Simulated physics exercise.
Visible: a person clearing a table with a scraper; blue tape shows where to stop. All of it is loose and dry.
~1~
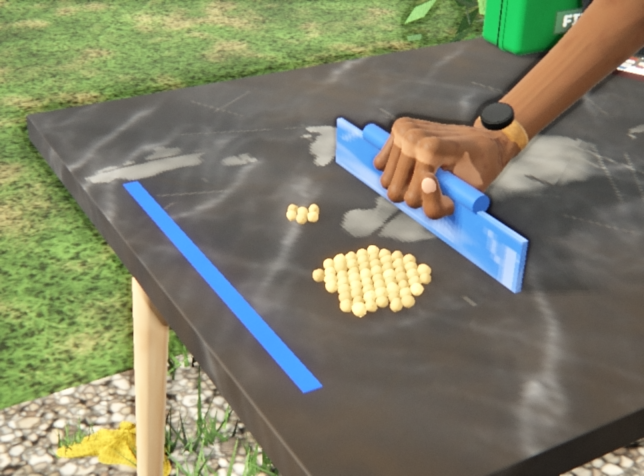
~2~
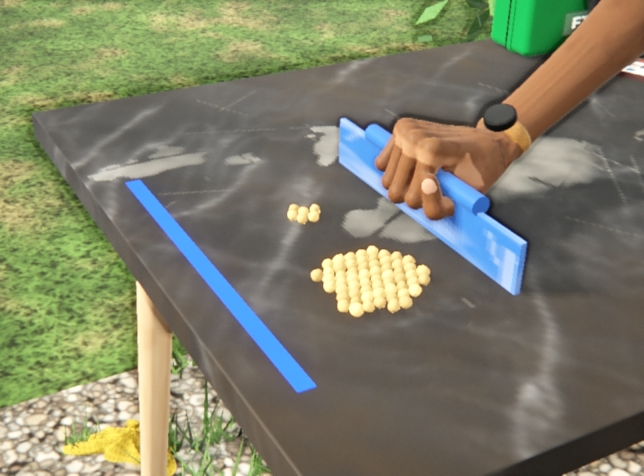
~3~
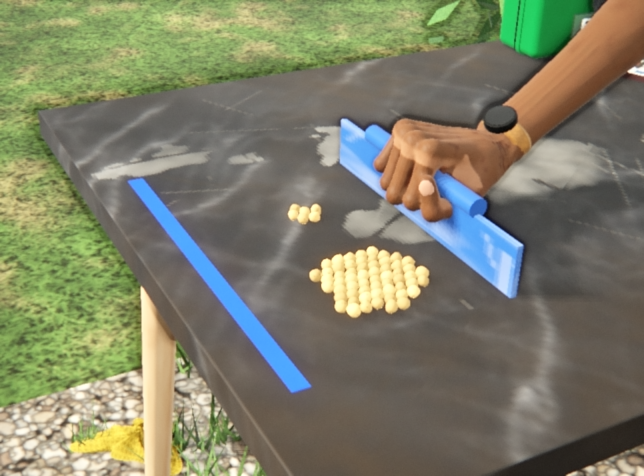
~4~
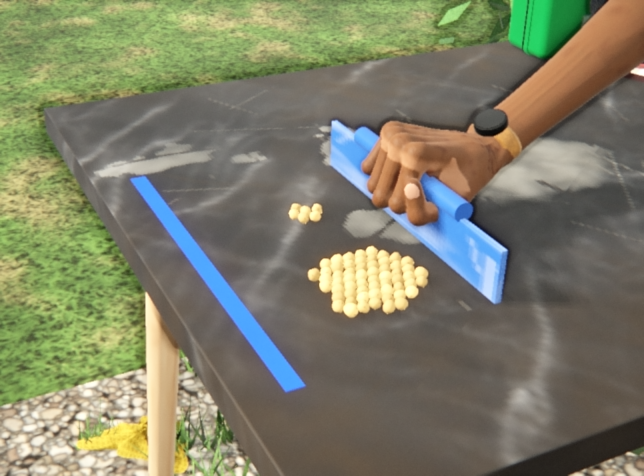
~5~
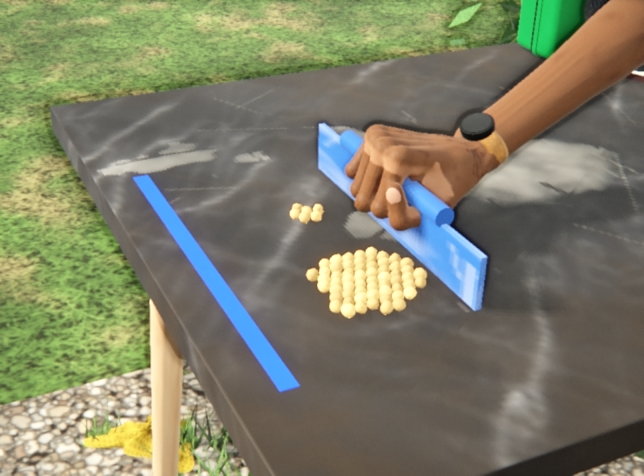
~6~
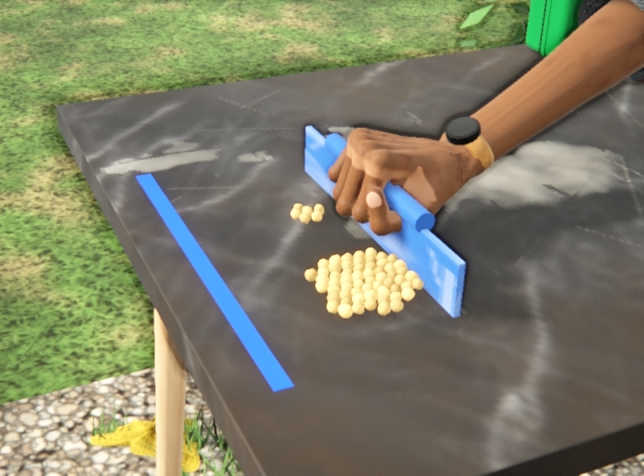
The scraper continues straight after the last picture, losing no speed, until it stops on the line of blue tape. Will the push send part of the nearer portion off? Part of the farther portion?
Nearer portion: Part goes off; farther portion: Nothing goes off.
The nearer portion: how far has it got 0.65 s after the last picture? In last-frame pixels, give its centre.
(280, 302).
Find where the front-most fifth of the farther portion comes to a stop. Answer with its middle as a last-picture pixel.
That would be close to (159, 240), more or less.
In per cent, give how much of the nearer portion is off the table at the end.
Result: Around 50 percent.
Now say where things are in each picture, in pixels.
Scraper near (506, 255), at rest; blue tape near (137, 191), about two fingers from the edge; edge at (161, 288); nearer portion near (379, 279), some dried chickpeas; farther portion near (303, 213), a few dried chickpeas, in the first frame.
Scraper near (505, 256), at rest; farther portion near (304, 213), in the second frame.
Scraper near (502, 259); nearer portion near (376, 280), in the third frame.
Scraper near (487, 264); farther portion near (306, 212), in the fourth frame.
Scraper near (467, 270); nearer portion near (373, 281), in the fifth frame.
Scraper near (446, 276); blue tape near (149, 184); edge at (153, 279); nearer portion near (371, 282); farther portion near (308, 212), in the sixth frame.
Then, 0.65 s on from there, scraper still moving, near (283, 202); nearer portion all on the table, its front near (227, 309); farther portion all on the table, its front near (235, 225).
Then, 1.31 s on from there, scraper stopped at the blue tape; nearer portion near a third over the edge; farther portion all on the table, its front near (147, 242).
Then, 1.59 s on from there, scraper stopped at the blue tape; nearer portion near half over the edge; farther portion all on the table, its front near (147, 242).
In the end, scraper stopped at the blue tape; nearer portion near half over the edge; farther portion all on the table, its front near (147, 242).
